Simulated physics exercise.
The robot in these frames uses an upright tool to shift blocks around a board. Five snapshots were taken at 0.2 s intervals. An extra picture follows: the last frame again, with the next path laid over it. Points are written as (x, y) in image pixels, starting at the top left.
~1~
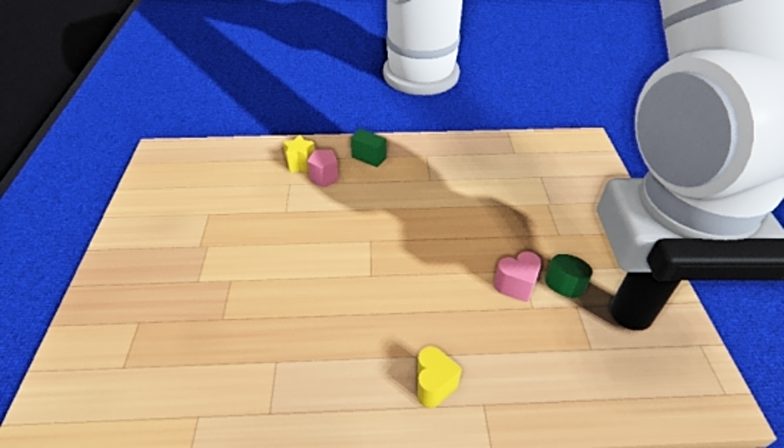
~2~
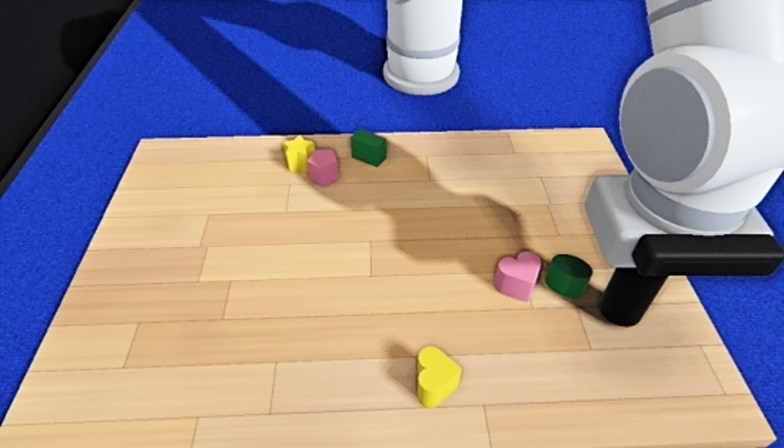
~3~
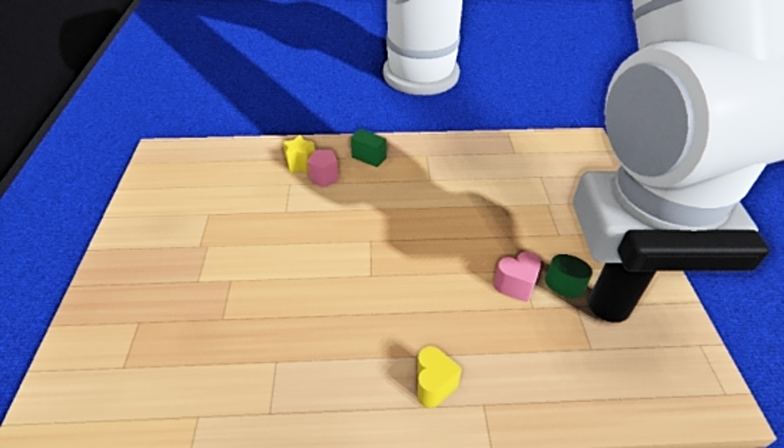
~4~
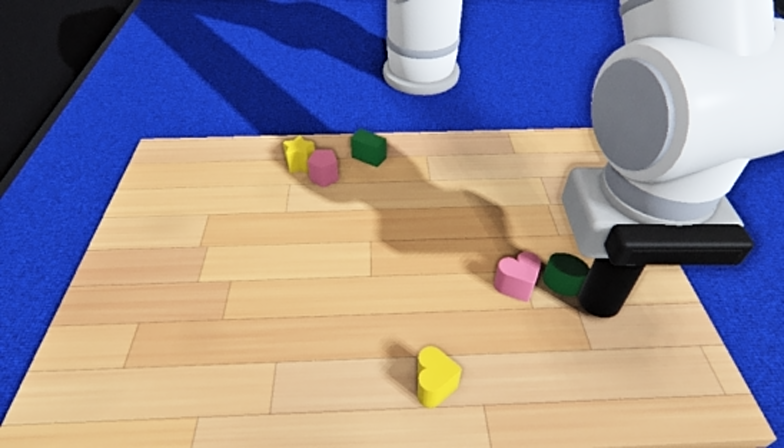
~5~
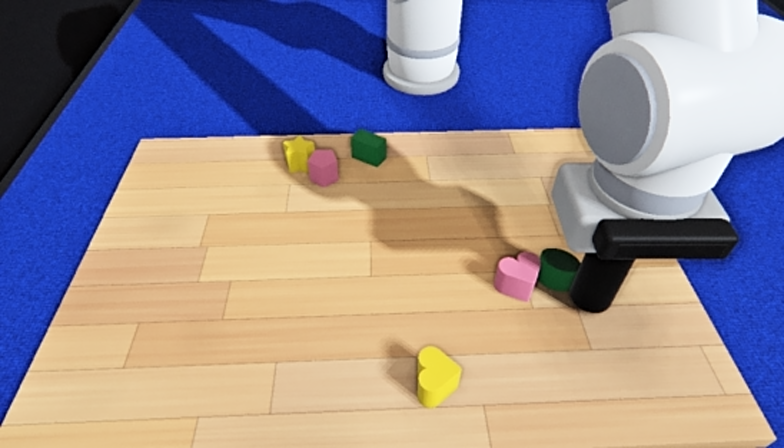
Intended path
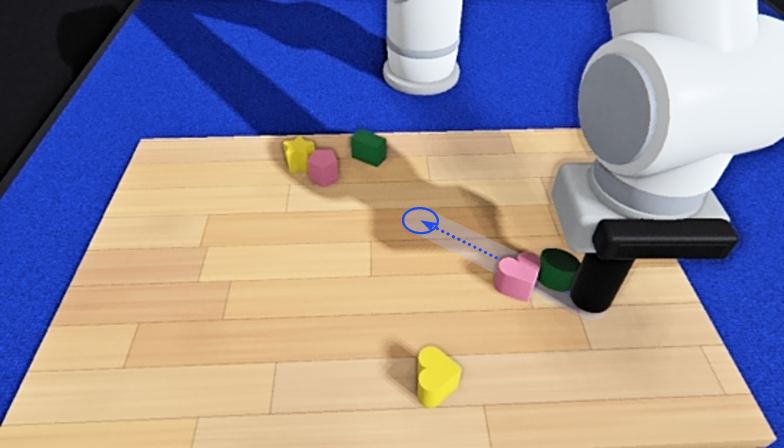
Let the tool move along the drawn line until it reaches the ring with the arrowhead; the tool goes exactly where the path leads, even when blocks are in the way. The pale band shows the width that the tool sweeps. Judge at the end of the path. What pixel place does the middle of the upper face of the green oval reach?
Its top middle is near (499, 208).
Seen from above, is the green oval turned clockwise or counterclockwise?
Clockwise rotation.
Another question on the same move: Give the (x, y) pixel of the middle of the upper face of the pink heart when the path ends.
Around pixel (489, 263).
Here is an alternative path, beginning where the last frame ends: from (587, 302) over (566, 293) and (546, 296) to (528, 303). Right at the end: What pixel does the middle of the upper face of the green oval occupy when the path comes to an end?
At pixel (545, 246).
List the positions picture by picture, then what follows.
The first picture shows tip of the tool at (631, 313), middles of tops, pink heart at (522, 266), green oval at (573, 265).
The second picture shows tool at (620, 310), nothing pushed.
The third picture shows tool at (609, 306), nothing pushed.
The fourth picture shows tool at (599, 302), green oval at (570, 264).
The fifth picture shows tool at (590, 297), pink heart at (522, 266), green oval at (561, 259).
The line goes straight from (587, 302) to (420, 220).
On the path given first. One third of the way, tool at (527, 266); pink heart at (500, 263), turned 50° anticlockwise; green oval at (515, 224), turned 50° clockwise.
Two thirds of the way, tool at (471, 239); pink heart at (489, 263), turned 75° anticlockwise; green oval at (499, 208).
At the end, tool at (421, 215); pink heart at (489, 263), turned 75° anticlockwise; green oval at (499, 208), turned 135° clockwise.
